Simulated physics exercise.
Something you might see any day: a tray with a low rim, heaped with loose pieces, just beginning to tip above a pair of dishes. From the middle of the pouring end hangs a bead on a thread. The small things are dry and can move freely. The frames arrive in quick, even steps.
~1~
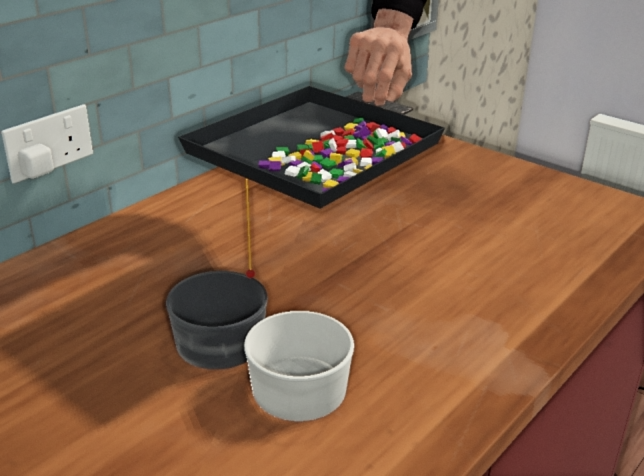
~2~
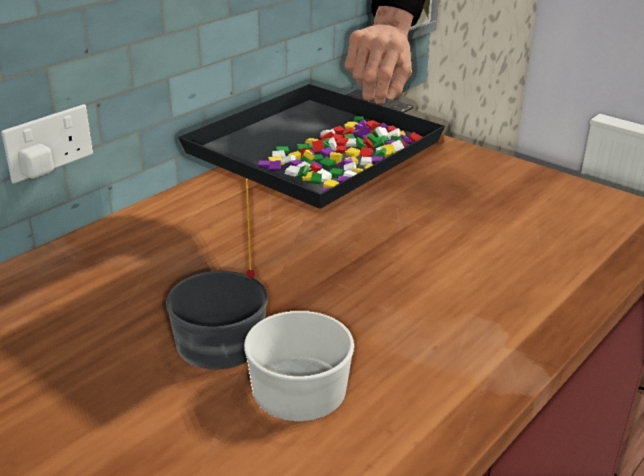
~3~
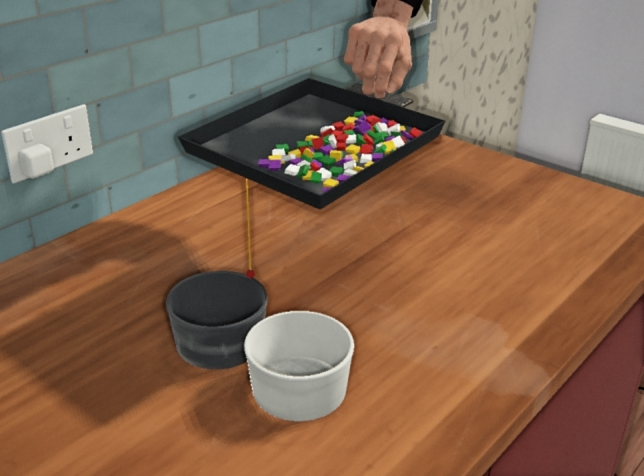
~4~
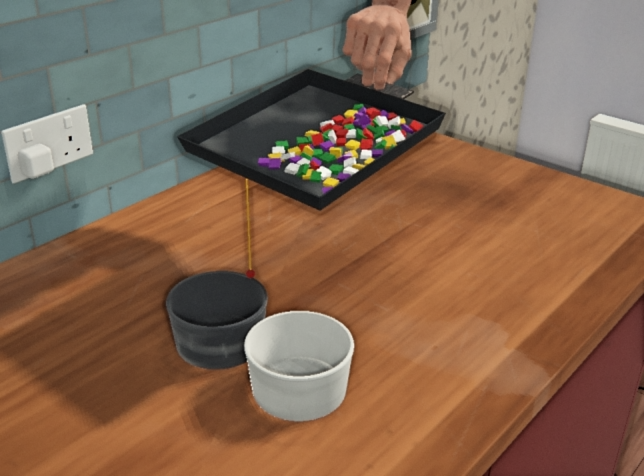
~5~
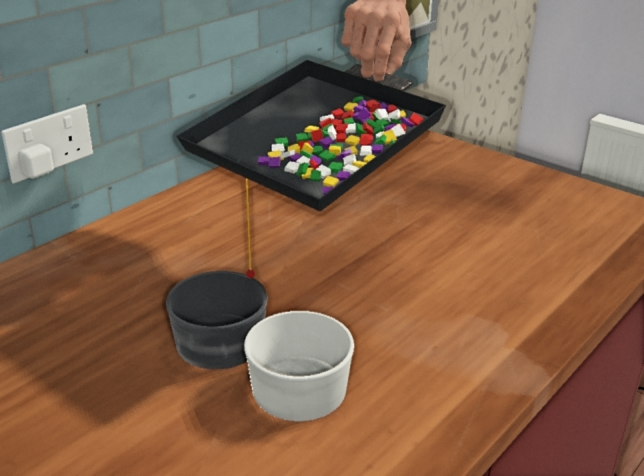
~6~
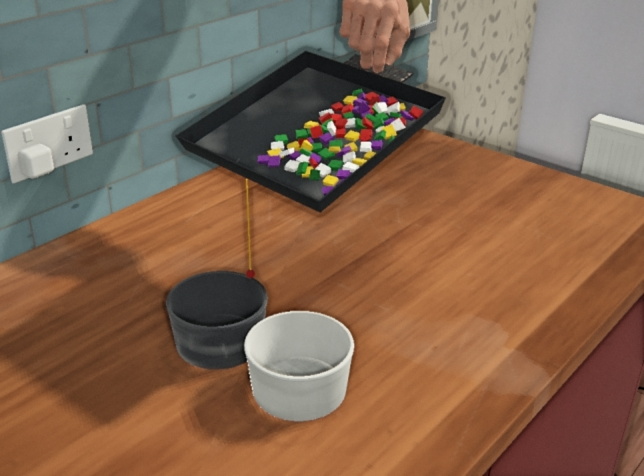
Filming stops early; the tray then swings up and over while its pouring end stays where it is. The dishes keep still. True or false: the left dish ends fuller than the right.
False.
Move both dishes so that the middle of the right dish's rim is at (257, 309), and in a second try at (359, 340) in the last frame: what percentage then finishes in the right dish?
It would be near 40 per cent first and near 10 per cent second.
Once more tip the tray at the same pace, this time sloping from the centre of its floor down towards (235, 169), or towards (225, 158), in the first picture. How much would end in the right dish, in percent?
0 % and 0 %.
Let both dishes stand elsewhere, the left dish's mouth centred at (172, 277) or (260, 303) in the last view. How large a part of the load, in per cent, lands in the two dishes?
First try: Around 50 percent; second try: Around 70 percent.
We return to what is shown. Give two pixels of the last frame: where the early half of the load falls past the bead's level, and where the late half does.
(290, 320), then (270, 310).
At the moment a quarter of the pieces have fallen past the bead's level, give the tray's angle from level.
Angle: Close to 90°.
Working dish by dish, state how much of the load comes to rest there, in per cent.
Left dish around 20, right dish around 70, both in a hundred.
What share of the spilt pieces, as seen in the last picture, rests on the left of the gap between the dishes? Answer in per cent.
About 40 %.
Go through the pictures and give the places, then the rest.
In the first picture, corners of the pouring end at (185, 137) and (320, 190), level; middle of the load at (353, 154), mosaic tiles; left dish at (182, 338); right dish at (264, 388); bead on its thread at (251, 274).
In the second picture, corners of the pouring end at (185, 137) and (320, 191), level; middle of the load at (353, 153).
In the third picture, corners of the pouring end at (185, 136) and (320, 192), tipped barely, lowest at the right corner; middle of the load at (353, 150).
In the fourth picture, corners of the pouring end at (184, 136) and (319, 193), tipped a little, lowest at the right corner; middle of the load at (353, 145).
In the fifth picture, corners of the pouring end at (183, 135) and (319, 195), tipped a little, lowest at the right corner; middle of the load at (353, 141).
In the sixth picture, corners of the pouring end at (182, 135) and (318, 197), tipped a little, lowest at the right corner; middle of the load at (352, 136); left dish at (182, 338); right dish at (264, 388).
Soon, tray tipped steeply; nearly all on the tray; a stray few in the air.
A while on, tray tipped right over; about half on the tray; about a third in the right dish; a stray few in the left dish; a stray few outside both; a small part in the air.
Towards the end, tray tipped past a quarter turn; about two thirds in the right dish; about a quarter in the left dish; a small part outside both.
Finally, tray tipped past a quarter turn; about two thirds in the right dish; about a quarter in the left dish; a small part outside both.
